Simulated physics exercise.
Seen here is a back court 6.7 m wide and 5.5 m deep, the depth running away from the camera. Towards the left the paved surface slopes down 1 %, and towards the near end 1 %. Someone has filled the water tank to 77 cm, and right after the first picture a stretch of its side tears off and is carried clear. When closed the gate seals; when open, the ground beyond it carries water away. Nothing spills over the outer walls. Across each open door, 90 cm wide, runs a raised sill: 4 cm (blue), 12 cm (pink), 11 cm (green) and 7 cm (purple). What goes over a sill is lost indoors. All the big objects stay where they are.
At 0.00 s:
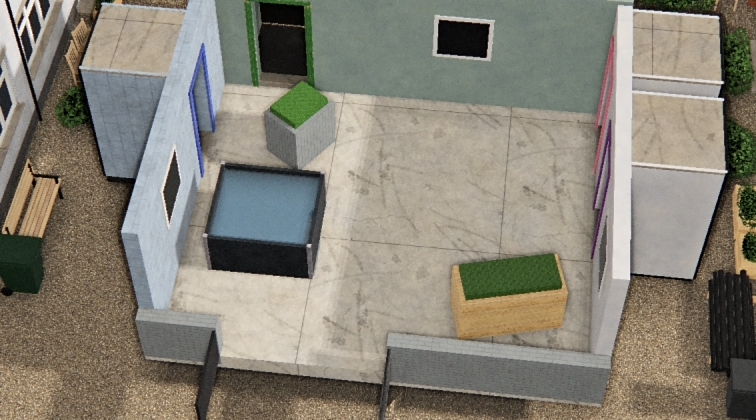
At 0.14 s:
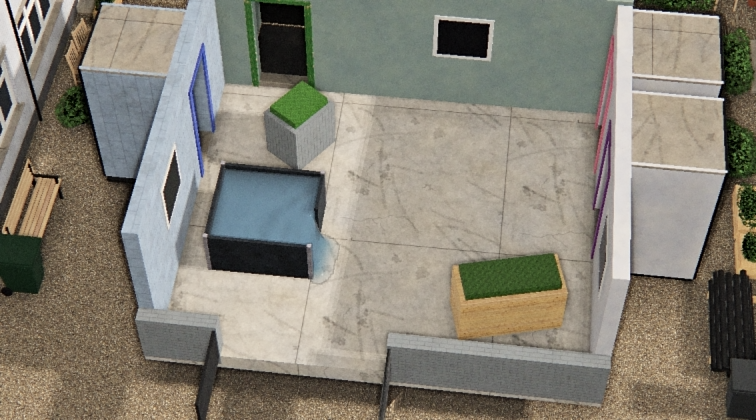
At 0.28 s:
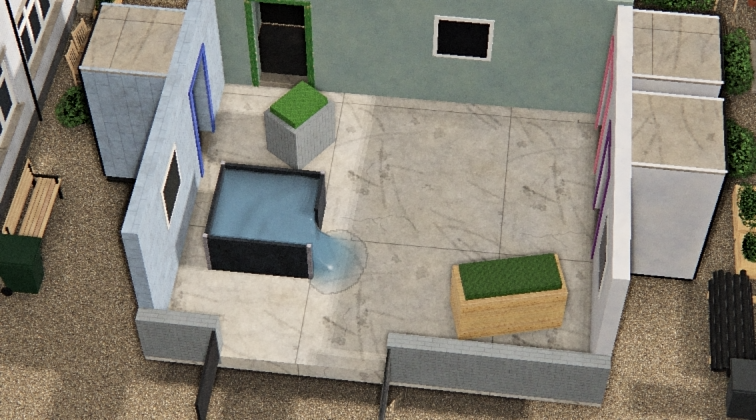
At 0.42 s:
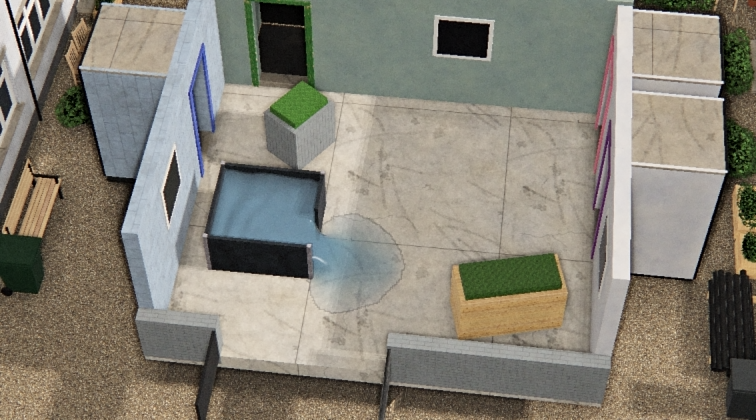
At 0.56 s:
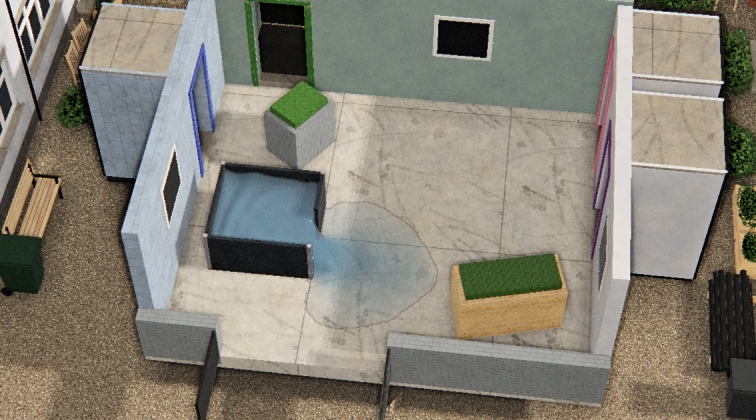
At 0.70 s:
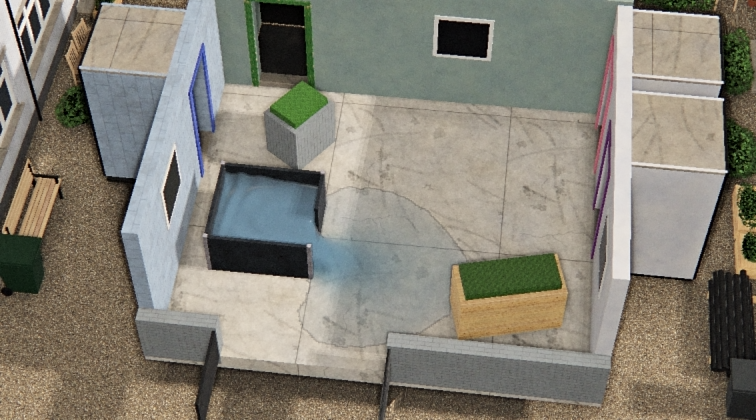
The clip opens on a walled court with a dark-sided tank of still blue water, a green-topped grey block and a green-topped wooden box. The tank's right side opens near its front corner and water pours out, spreading across the pale floor in a widening, thinning sheet that reaches the wooden box.
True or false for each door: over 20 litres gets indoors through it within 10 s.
Blue door - false, pink door - false, green door - false, purple door - true.
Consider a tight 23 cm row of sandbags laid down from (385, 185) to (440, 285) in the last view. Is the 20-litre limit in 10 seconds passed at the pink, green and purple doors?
Then, at the pink door it's not exceeded, at the green door it's not exceeded, at the purple door it's not exceeded.
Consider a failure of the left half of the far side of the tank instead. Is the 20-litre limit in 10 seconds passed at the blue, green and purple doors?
Note: Blue beyond the mark, green beyond the mark, purple short of the mark.
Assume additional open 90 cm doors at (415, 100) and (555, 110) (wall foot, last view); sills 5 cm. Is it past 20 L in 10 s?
So the first one doesn't reach it, while the second one exceeds it.
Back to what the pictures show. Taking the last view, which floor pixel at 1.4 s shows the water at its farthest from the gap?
Somewhere near pixel (590, 291).
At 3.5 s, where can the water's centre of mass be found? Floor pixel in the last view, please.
Balance point at about (410, 256).
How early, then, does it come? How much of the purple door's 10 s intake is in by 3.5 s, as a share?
I'd put it at about 55 per cent by that point.
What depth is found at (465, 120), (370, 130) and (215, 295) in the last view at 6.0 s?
Spot by spot: Some 5, 2, then 0 cm.
After 1.4 s water covers 35 % of the floor and is deepest (32 cm) near (459, 366); blue door not reached, pink door not reached, green door not reached, purple door not reached.
After 2.2 s water covers 45 % of the floor and is deepest (26 cm) near (591, 264); blue door not reached, pink door not reached, green door not reached, purple door 19 cm at the sill, 5 L in.
After 3.5 s water covers 50 % of the floor and is deepest (19 cm) near (596, 115); blue door not reached, pink door 8 cm at the sill, 0 L in, green door not reached, purple door 14 cm at the sill, 66 L in.
After 6.0 s water covers 60 % of the floor and is deepest (13 cm) near (412, 361); blue door not reached, pink door 6 cm at the sill, 0 L in, green door not reached, purple door 8 cm at the sill, 112 L in.
After 10.0 s water covers 85 % of the floor and is deepest (8 cm) near (398, 292); blue door 6 cm at the sill, 0 L in, pink door 4 cm at the sill, 0 L in, green door 4 cm at the sill, 0 L in, purple door 3 cm at the sill, 114 L in.
